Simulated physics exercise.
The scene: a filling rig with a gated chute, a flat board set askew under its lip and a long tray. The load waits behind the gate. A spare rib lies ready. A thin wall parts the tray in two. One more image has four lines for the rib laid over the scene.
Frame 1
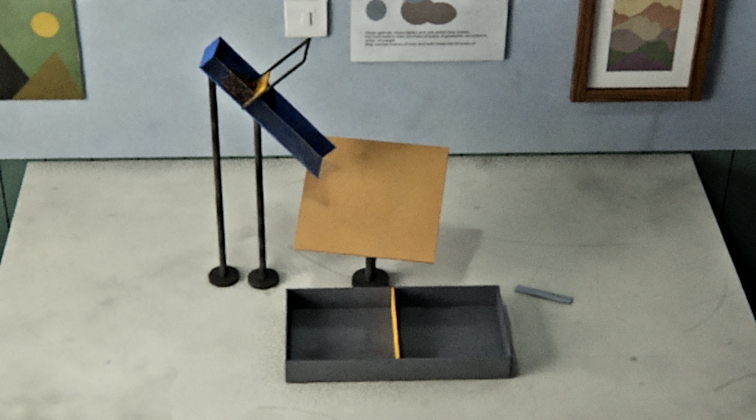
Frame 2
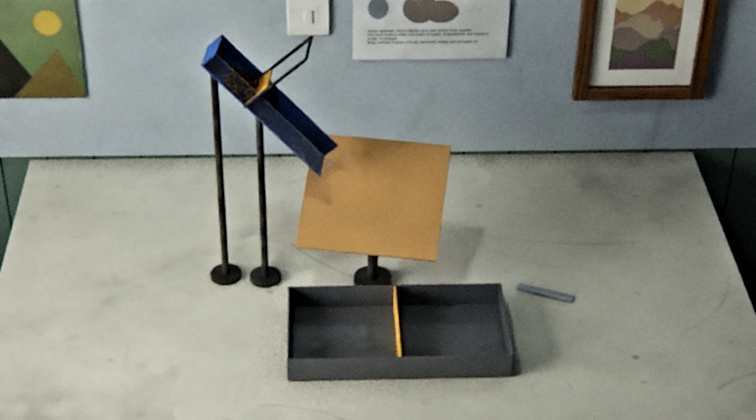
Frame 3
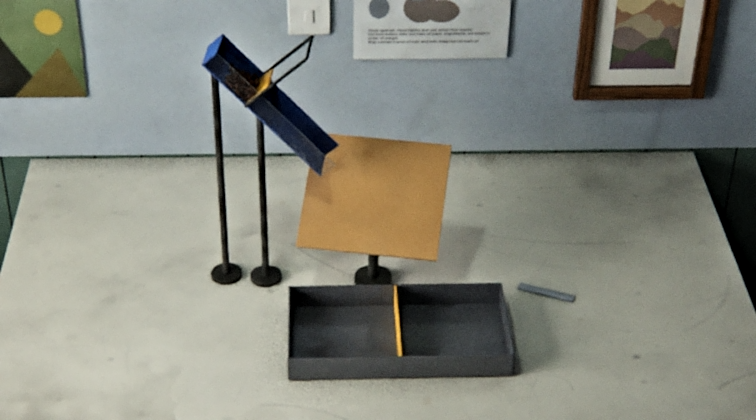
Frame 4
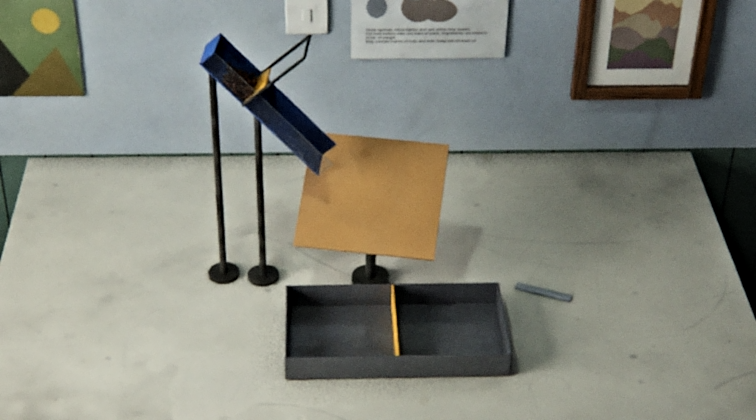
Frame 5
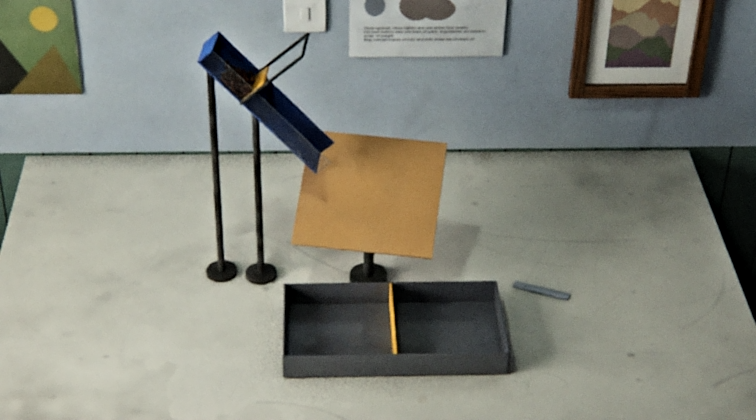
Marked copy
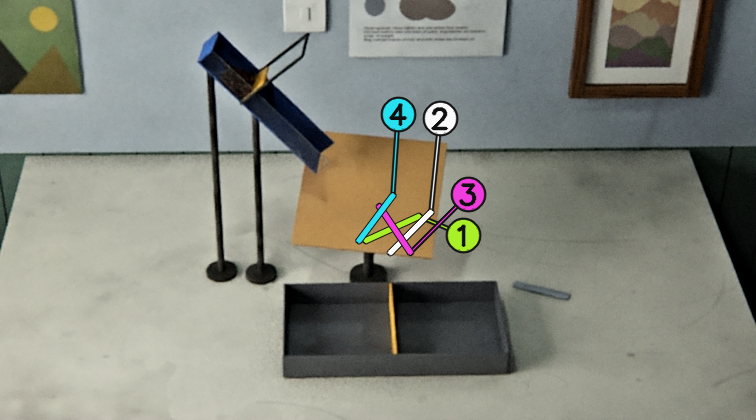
The video shows a blue chute on two black posts sloping down toward a tilted orange-brown board, with a divided dark gray tray in front and a small gray strip beside it; apart from slight camera shake, nothing moves.
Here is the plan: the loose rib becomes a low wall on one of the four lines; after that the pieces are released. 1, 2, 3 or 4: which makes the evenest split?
3 is best.
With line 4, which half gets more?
Left.
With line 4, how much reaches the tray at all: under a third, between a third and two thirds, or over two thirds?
Over two thirds.
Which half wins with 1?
Left.
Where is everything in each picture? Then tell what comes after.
The first picture shows load behind the gate (240, 85), allspice berries; lip of the chute (320, 168), sloping fairly steeply.
The second picture shows middle of the board (374, 195), tilted fairly steeply; middle of its low edge (365, 254); of its high edge (382, 139).
The third picture shows front corners of the tray (288, 359) and (514, 355); front end of its middle wall (401, 357); gate still shut (267, 80).
The fourth picture shows middle of the load (240, 82); lip (320, 165).
The fifth picture shows middle of the load (239, 80); lip (318, 163).
On the marked copy, line 1 from (419, 216) to (365, 240); line 2 from (430, 212) to (390, 252); line 3 from (379, 206) to (410, 252); line 4 from (392, 195) to (358, 240).
With 1, of what is caught, the larger part in the left half, roughly a quarter in the right.
With 2, of what is caught, the larger part in the left half, about a tenth in the right.
With 3, of what is caught, roughly a third in the left half, roughly two thirds in the right.
With 4, of what is caught, the larger part in the left half, about a tenth in the right.
